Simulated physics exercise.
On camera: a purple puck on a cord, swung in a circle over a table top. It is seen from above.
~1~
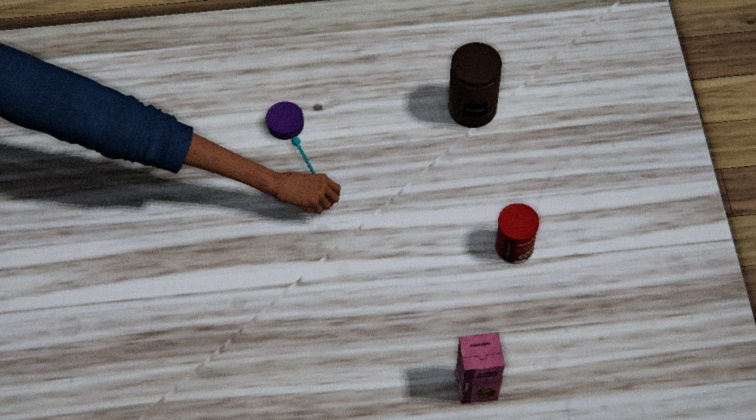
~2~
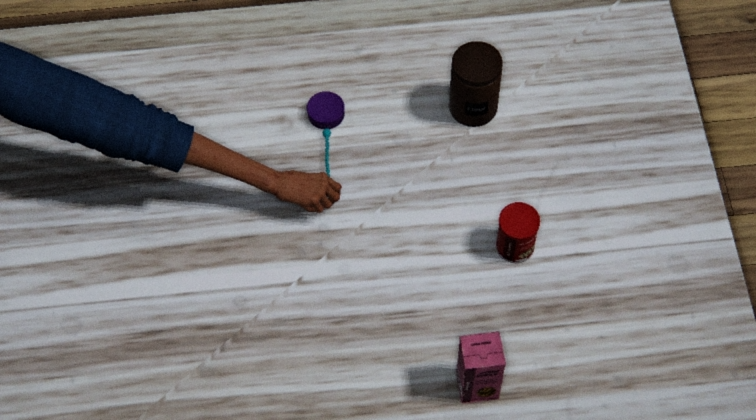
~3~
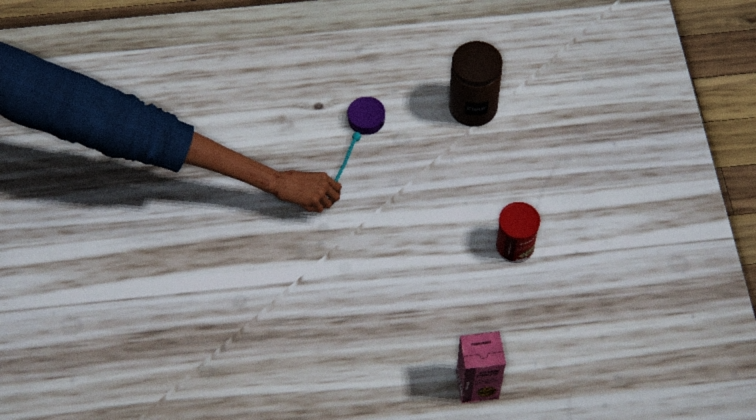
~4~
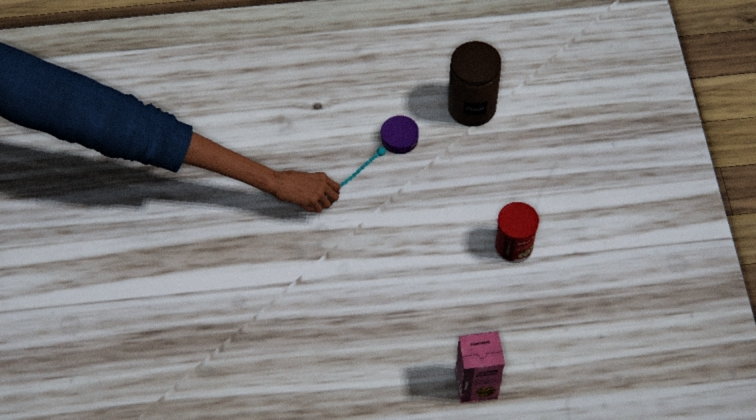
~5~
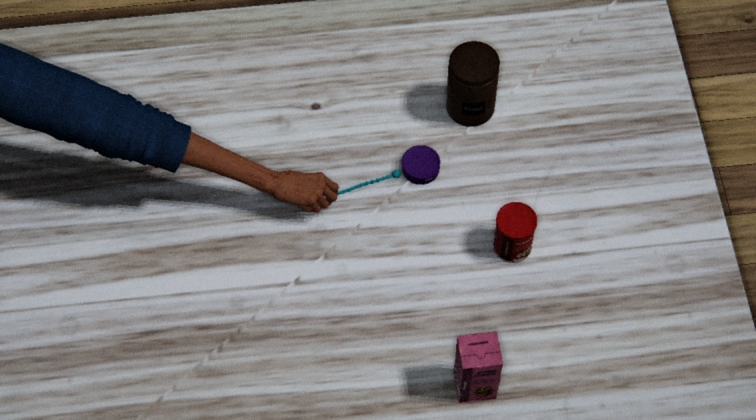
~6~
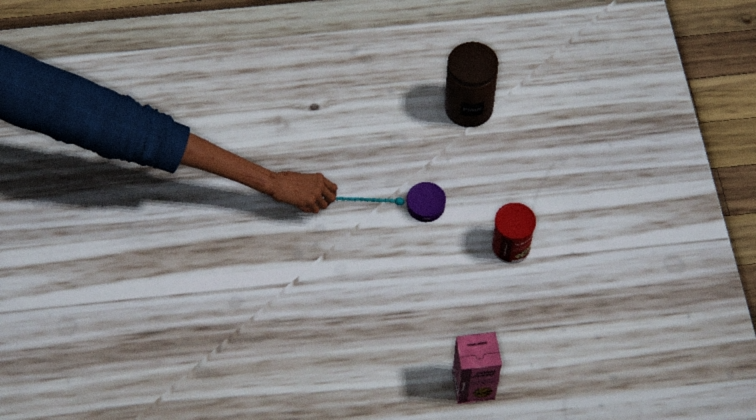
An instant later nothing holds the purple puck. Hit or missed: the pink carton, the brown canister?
Outcome: The pink carton stays untouched. The brown canister remains clear.
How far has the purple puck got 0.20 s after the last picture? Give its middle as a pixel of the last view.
By then it is at (383, 383).
Then, 0.08 s after the last picture, puck near (409, 277).
Then, 0.20 s after the last picture, puck near (383, 383).
At rest, puck off the table. The pink carton remains clear and the brown canister escapes it.
